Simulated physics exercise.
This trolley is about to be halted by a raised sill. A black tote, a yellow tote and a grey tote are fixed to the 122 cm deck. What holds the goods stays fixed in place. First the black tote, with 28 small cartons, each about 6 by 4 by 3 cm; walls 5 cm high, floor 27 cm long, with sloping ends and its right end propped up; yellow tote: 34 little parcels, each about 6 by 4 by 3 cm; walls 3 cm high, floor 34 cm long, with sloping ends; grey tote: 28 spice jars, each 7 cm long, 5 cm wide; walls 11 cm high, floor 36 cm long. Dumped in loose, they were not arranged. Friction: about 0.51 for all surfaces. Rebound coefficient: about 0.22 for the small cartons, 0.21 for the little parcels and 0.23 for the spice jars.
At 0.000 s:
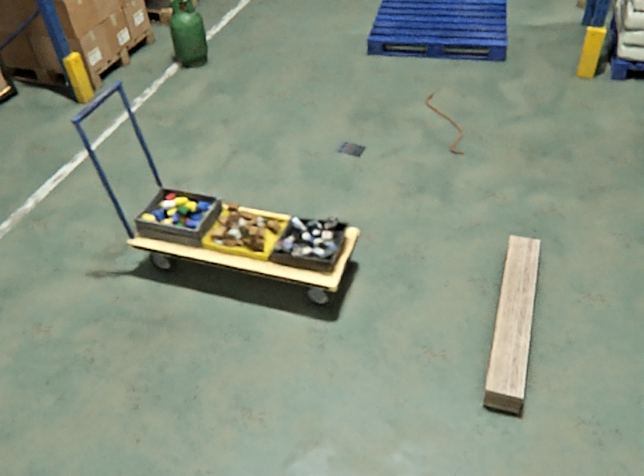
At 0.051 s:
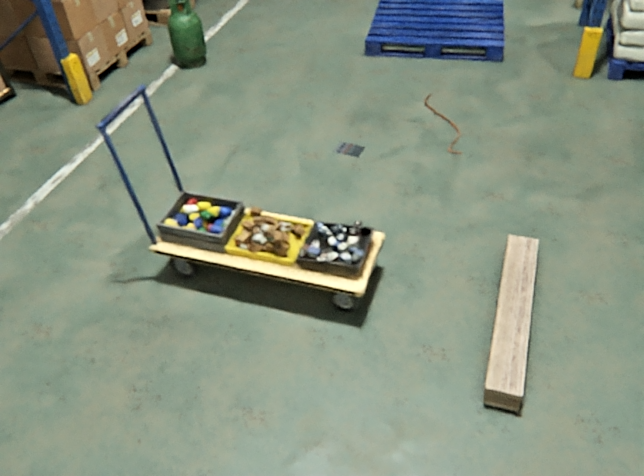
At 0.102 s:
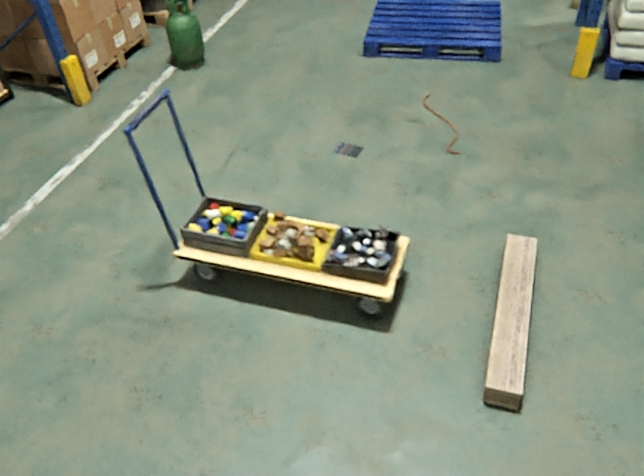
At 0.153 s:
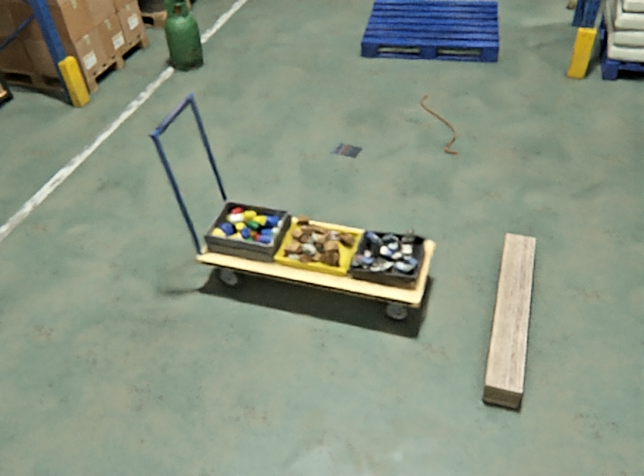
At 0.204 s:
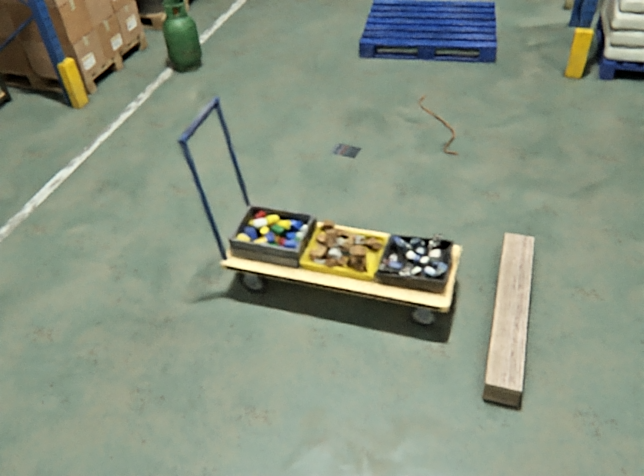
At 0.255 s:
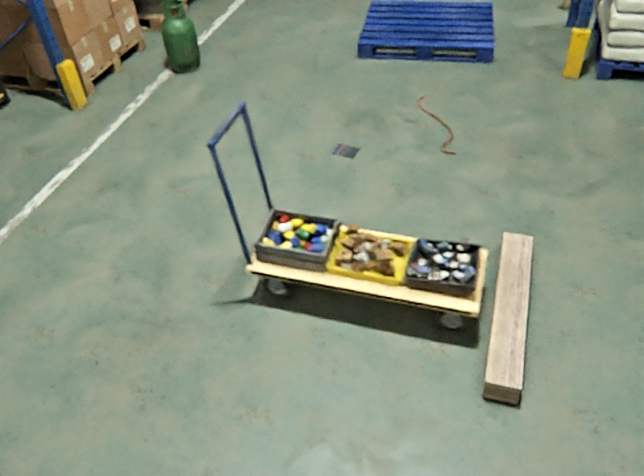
A flat trolley with a blue handle, carrying three open totes of loose small items, rolled steadily to the right across a green warehouse floor, drawing close to a long wooden beam.
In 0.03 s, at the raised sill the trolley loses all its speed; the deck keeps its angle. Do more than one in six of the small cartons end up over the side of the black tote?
Yes.
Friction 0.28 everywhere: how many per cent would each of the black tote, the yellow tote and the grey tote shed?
Black tote 40, yellow tote 50, grey tote 0 per cent.
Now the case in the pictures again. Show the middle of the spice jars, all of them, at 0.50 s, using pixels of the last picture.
At about (332, 244) in pixels.
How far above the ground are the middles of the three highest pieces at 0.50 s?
Around 46 cm high.
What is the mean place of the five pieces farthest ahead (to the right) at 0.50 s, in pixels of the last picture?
Mean position approx. (559, 258).
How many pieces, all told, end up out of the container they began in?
30 or so.
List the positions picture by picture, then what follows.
In the first frame (places track the rim corner closest to us here; the camera moves round a little), black tote (331, 261); yellow tote (266, 255); 84 cm to go; all still inside.
In the second frame, black tote (358, 266); yellow tote (292, 260); 70 cm to go.
In the third frame, black tote (386, 272); yellow tote (318, 265); 55 cm to go.
In the fourth frame, black tote (414, 277); yellow tote (345, 270); 41 cm to go.
In the fifth frame, black tote (443, 281); yellow tote (372, 275); 26 cm to go.
In the sixth frame, black tote (473, 286); yellow tote (400, 280); 12 cm to go; all still inside.
After 0.28 s, the wheels strike.
After 0.38 s, the black tote is down by 4 of 28, the yellow tote is down by 5 of 34 and the grey tote has all 28.
After 0.50 s, the black tote is down by 9 of 28, the yellow tote is down by 15 of 34 and the grey tote has all 28.
After 0.73 s, the black tote is down by 10 of 28, the yellow tote is down by 18 of 34 and the grey tote is down by 1 of 28.
Outcome (at 1.24 s), the black tote is down by 10 of 28, the yellow tote is down by 18 of 34 and the grey tote is down by 1 of 28. Asked share, 10 of 28, 36 per cent.
